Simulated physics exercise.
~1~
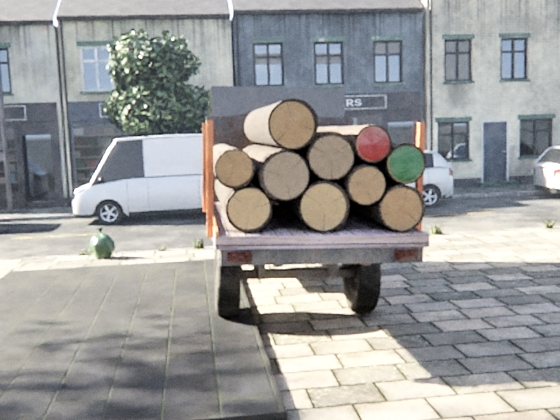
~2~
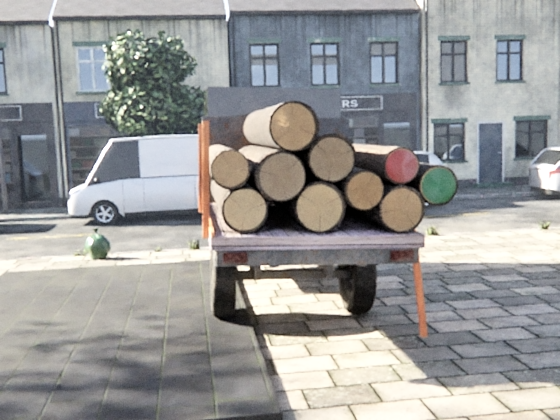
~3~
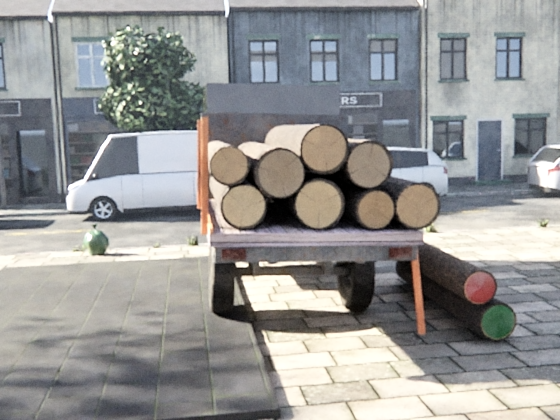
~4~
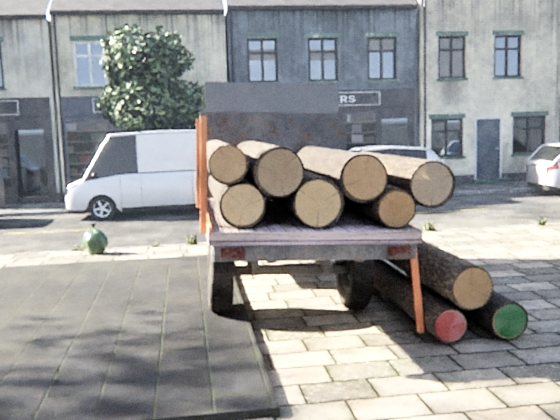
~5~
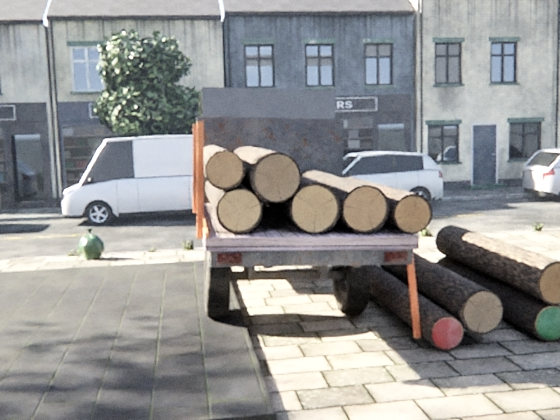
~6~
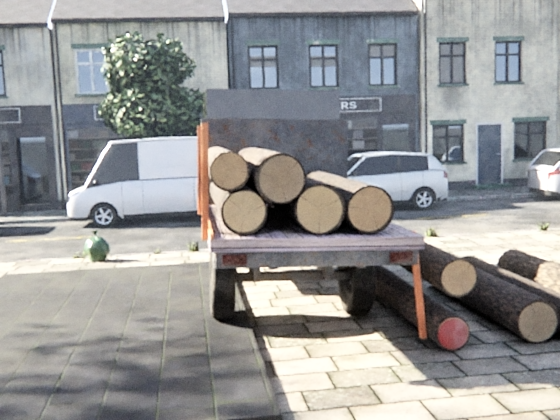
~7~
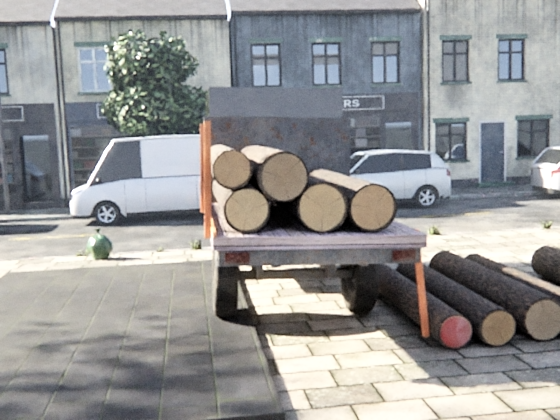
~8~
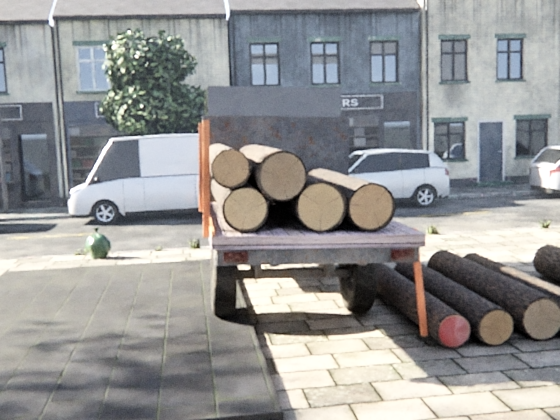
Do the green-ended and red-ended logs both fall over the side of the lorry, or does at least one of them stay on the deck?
Both of them go over the right side and drop to the paving.
